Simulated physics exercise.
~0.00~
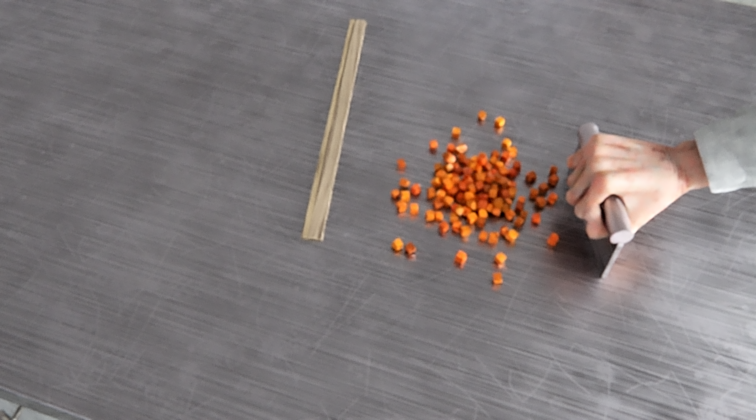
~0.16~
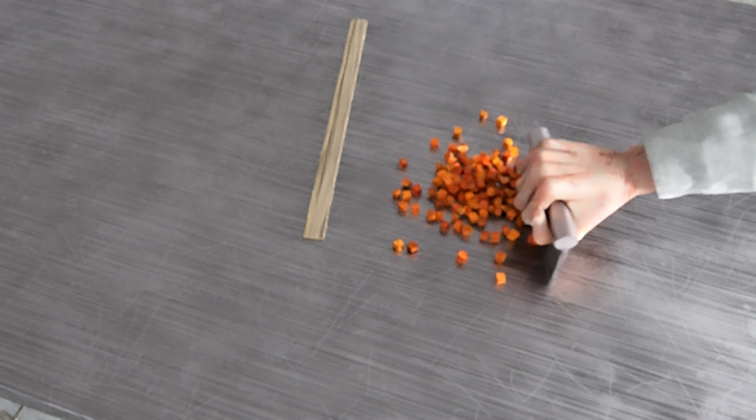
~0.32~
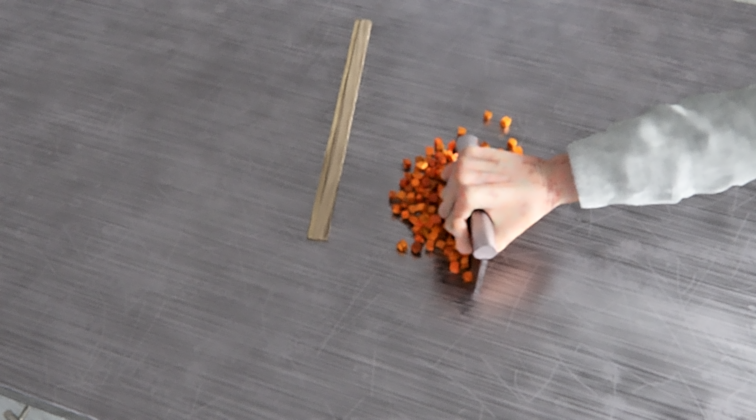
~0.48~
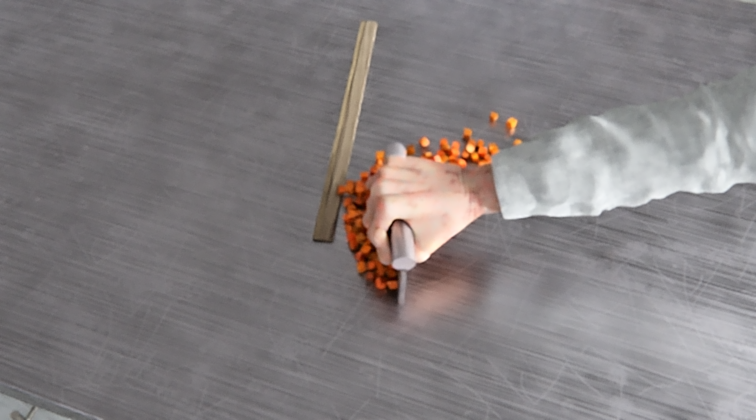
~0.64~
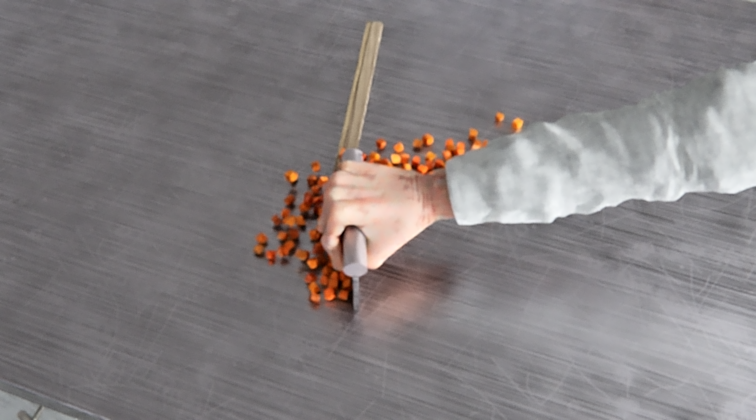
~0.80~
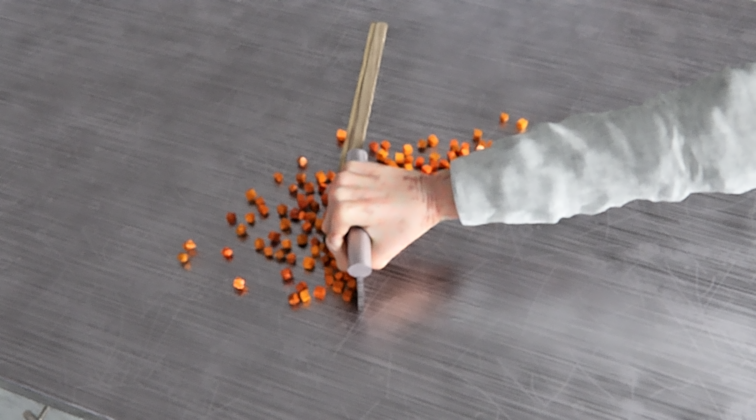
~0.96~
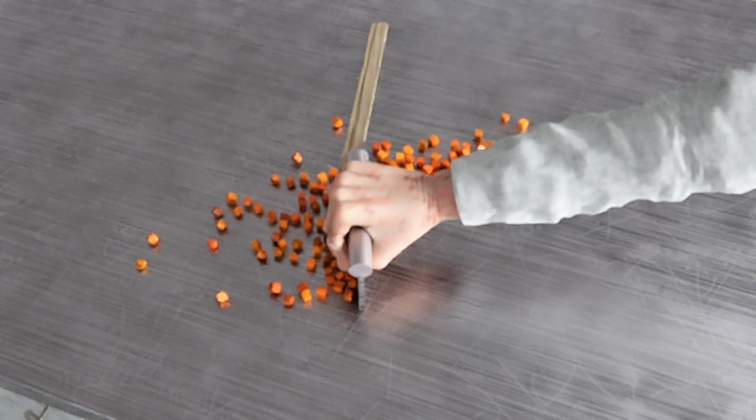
A heap of small orange carrot cubes lies scattered on a scratched grey metal surface, seen from above at a slant. To its left a narrow, pale wooden strip lies fixed, while at the right a hand in a light grey sleeve grips a scraper. The hand pushes the blade left into the cubes, bunching them together and driving them toward the strip. Some slip behind near the top as the blade reaches the strip's lower end and halts. Many cubes scatter onward to the left and settle, while others remain by the hand and along the strip's right side.
